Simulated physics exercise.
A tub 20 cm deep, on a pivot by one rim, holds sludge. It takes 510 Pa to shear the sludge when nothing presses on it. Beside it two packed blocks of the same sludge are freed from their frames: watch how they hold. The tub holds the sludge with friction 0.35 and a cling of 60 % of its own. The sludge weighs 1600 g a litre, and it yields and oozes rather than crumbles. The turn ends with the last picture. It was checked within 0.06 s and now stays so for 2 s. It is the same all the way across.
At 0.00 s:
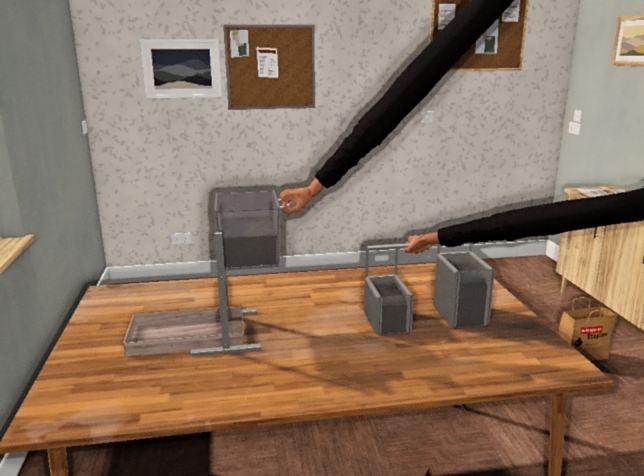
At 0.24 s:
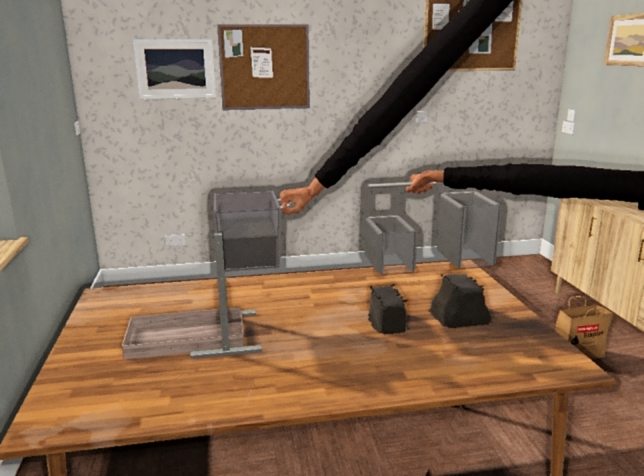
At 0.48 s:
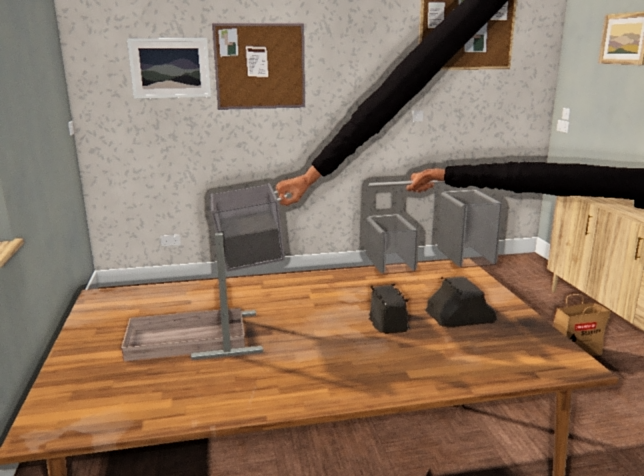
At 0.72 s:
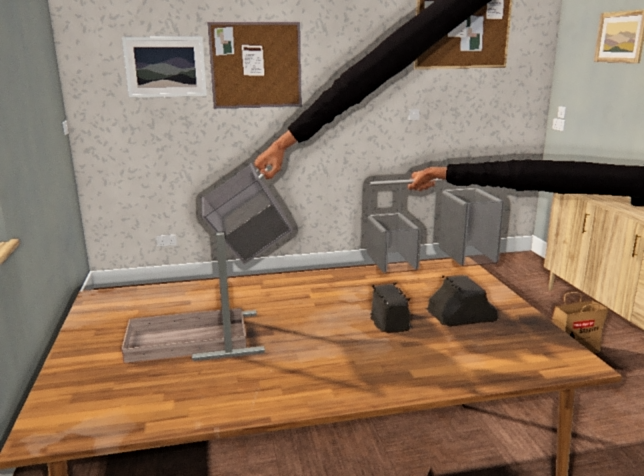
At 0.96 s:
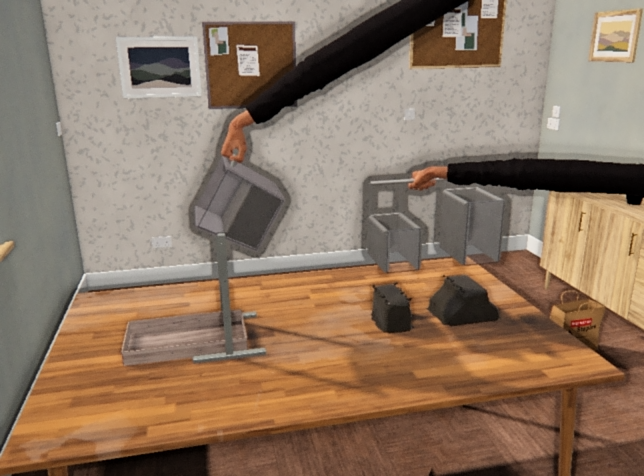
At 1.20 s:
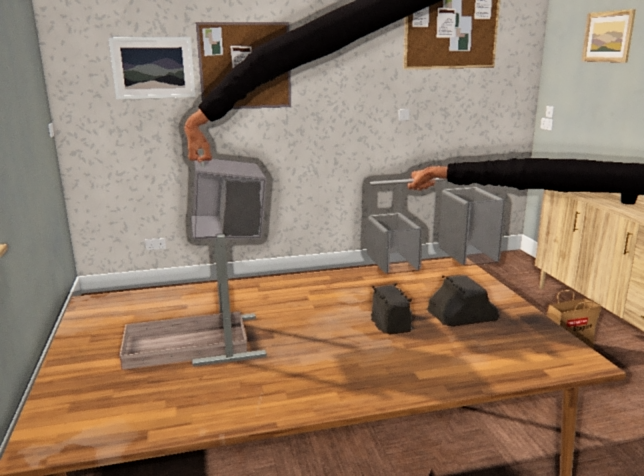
We see one hand lift clear casings off two dark blocks on a wooden table, the right block sagging and spreading, then another hand swing a see-through tub of grey sludge up and leftward on its stand onto its side.
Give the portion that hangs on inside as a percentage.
The portion that hangs on inside is near 100 %.
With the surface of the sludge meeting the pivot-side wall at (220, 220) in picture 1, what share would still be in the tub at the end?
In that case some 70 per cent.
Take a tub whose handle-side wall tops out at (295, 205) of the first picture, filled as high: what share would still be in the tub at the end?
Then about 80 %.
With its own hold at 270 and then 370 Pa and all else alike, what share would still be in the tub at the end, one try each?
In that order: 80 %, 100 %.
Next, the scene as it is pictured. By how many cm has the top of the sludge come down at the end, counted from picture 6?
About 5 cm.
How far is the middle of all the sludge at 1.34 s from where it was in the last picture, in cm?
Roughly 2 cm.
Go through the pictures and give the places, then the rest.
Handle-side rim at (277, 208), tilt 0 degrees; highest point of the sludge at (271, 235); test blocks 12 cm, 19 cm high (left to right), in the first frame.
Handle-side rim at (278, 208), tilt 0 degrees; highest point of the sludge at (271, 236); test blocks 12 cm, 14 cm high (left to right), in the second frame.
Handle-side rim at (275, 201), tilt 7 degrees; highest point of the sludge at (274, 229); test blocks 12 cm, 13 cm high (left to right), in the third frame.
Handle-side rim at (256, 180), tilt 33 degrees; highest point of the sludge at (269, 205); test blocks 12 cm, 13 cm high (left to right), in the fourth frame.
Handle-side rim at (226, 170), tilt 60 degrees; highest point of the sludge at (254, 187); test blocks 12 cm, 13 cm high (left to right), in the fifth frame.
Handle-side rim at (197, 174), tilt 83 degrees; highest point of the sludge at (229, 181); test blocks 12 cm, 13 cm high (left to right), in the sixth frame.
By 1.34 s, the tub is at 83 degrees and holds 100 %.
By 1.51 s, the tub is at 83 degrees and holds 100 %.
By 1.68 s, the tub is at 83 degrees and holds 100 %.
By 1.85 s, the tub is at 83 degrees and holds 100 %.
By 3.20 s, at the end, the tub is at 83 degrees and holds 100 %.
